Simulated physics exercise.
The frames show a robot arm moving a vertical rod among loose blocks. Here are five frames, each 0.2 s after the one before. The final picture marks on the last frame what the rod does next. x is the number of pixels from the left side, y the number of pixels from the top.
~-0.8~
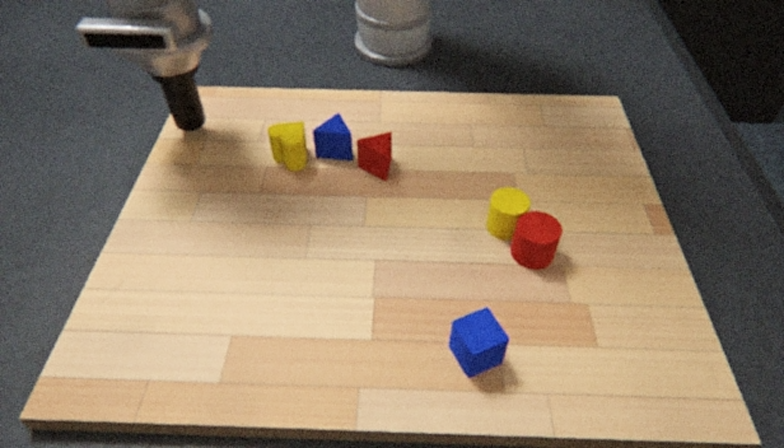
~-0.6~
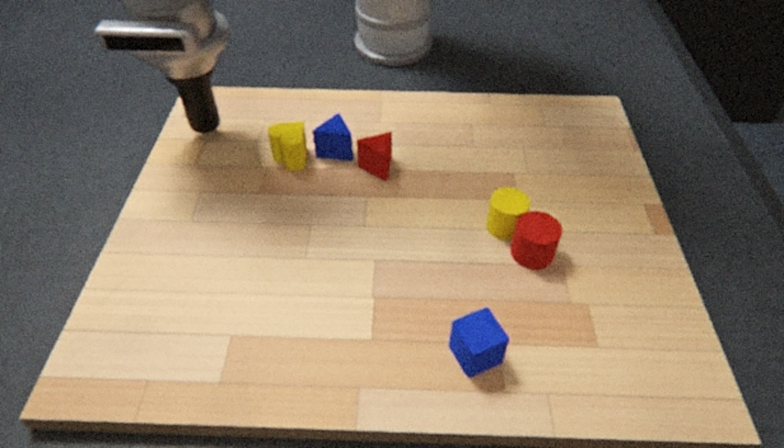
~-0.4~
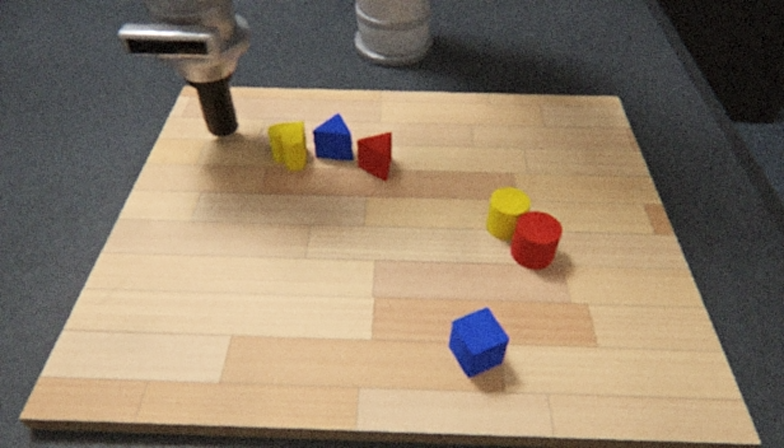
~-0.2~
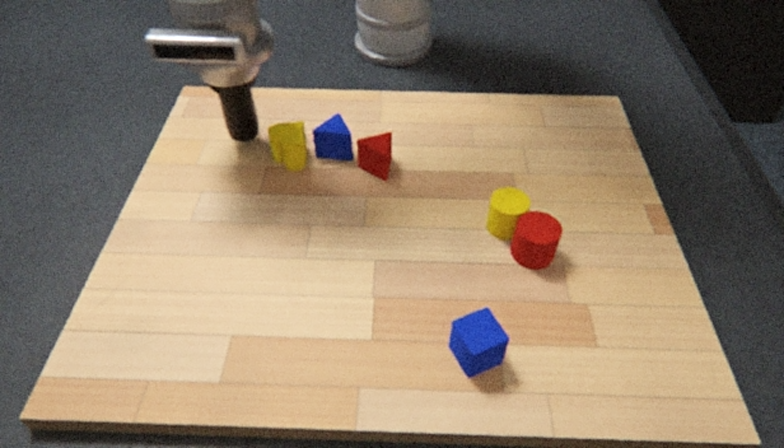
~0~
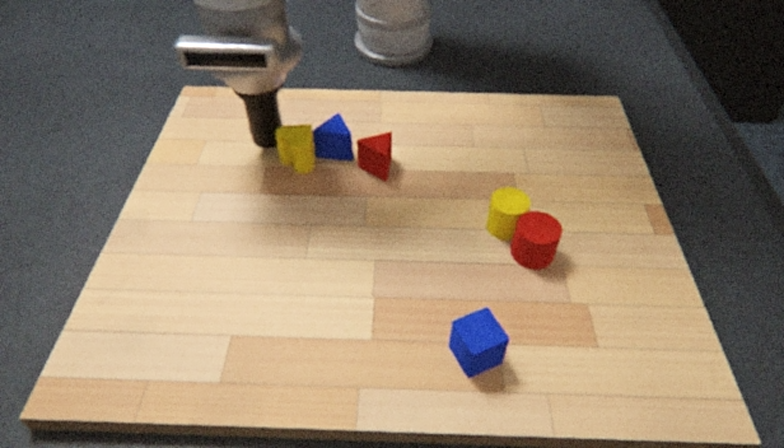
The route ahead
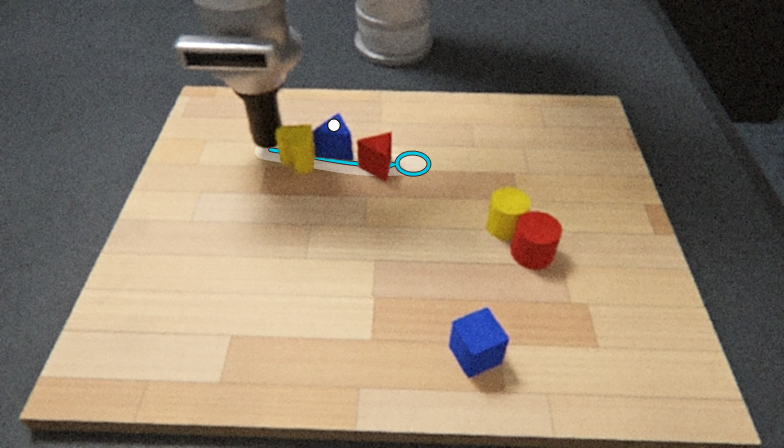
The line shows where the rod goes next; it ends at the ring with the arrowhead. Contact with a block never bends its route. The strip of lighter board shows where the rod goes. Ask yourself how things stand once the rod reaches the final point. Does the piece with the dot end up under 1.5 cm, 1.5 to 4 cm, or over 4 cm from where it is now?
Above 4 cm.
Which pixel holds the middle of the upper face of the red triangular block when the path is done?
Expect it around (430, 153).
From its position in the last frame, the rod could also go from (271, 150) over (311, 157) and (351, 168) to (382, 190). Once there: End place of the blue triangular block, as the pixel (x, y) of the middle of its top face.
I predict (368, 125).
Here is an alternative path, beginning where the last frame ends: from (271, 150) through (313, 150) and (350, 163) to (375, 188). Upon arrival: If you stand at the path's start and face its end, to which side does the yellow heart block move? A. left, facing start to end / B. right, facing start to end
B (right, facing start to end)
The line goes from (271, 150) by way of (316, 158) and (364, 164) to (413, 163); the dot is on the blue triangular block.
What follows on the original path. One third of the way, rod at (315, 147); yellow heart block at (335, 150), turned 20° clockwise; blue triangular block at (352, 128), turned 80° anticlockwise.
Two thirds of the way, rod at (365, 154); yellow heart block at (361, 163), turned 90° clockwise; blue triangular block at (383, 124), turned 80° anticlockwise; red triangular block at (396, 145), turned 20° anticlockwise.
At the end, rod at (413, 153); yellow heart block at (361, 163), turned 90° clockwise; blue triangular block at (398, 119), turned 130° anticlockwise; red triangular block at (430, 153).
